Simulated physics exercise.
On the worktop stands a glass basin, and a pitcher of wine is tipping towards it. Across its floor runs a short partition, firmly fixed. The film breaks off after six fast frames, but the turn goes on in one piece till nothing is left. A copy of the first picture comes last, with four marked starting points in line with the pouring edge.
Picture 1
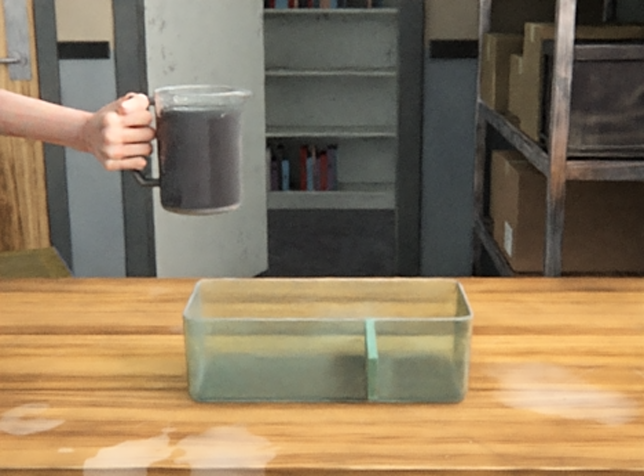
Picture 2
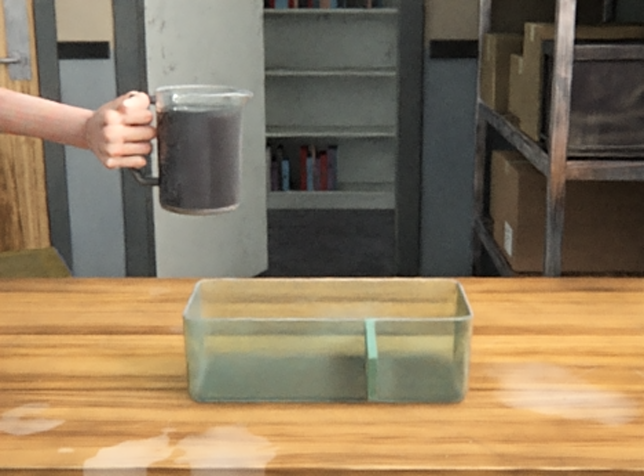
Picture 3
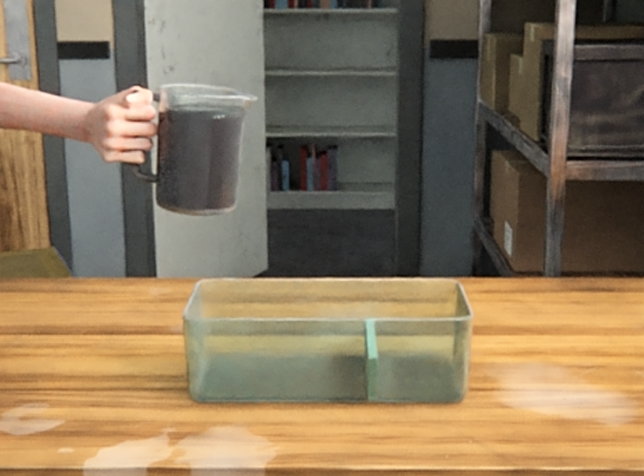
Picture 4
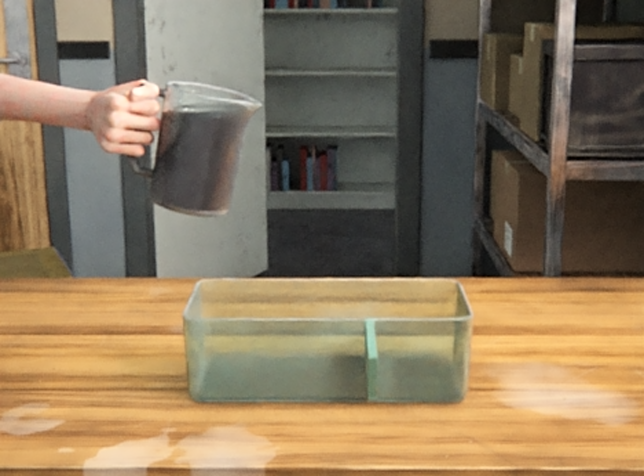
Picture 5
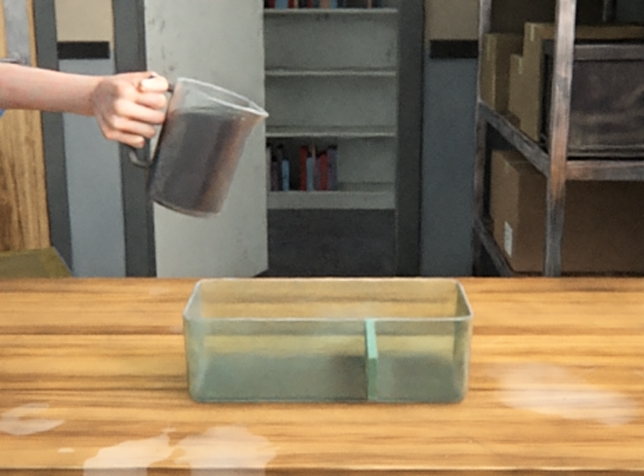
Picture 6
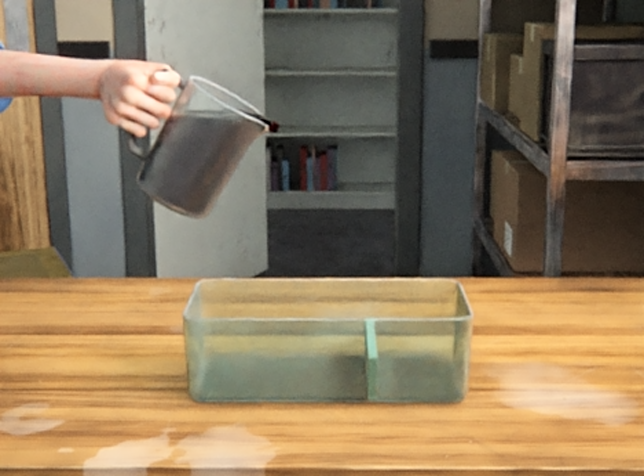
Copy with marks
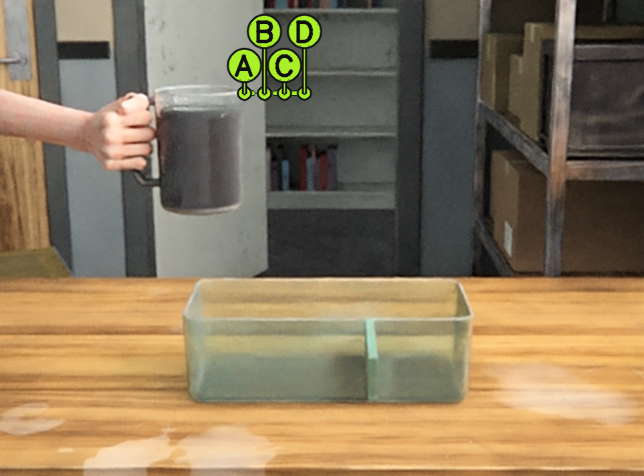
The clip shows a hand holding a glass pitcher of dark wine above a clear basin with a short partition, on a wooden worktop. The hand gradually tilts the pitcher rightward until wine just passes over its lip.
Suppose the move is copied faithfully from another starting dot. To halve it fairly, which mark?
Spot C does it best.
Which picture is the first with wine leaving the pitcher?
In picture 6.
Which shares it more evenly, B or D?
Here it is spot D.
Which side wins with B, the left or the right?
More ends on the left.
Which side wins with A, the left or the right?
More ends on the left.
On the marked copy, A at (244, 93); B at (264, 93); C at (284, 93); D at (304, 93).
With A, about 93 % ends left of the wall and 3 % right of it; 4 % is lost outside.
With B, about 87 % ends left of the wall and 6 % right of it; 7 % is lost outside.
With C, about 54 % ends left of the wall and 44 % right of it.
With D, about 24 % ends left of the wall and 74 % right of it.
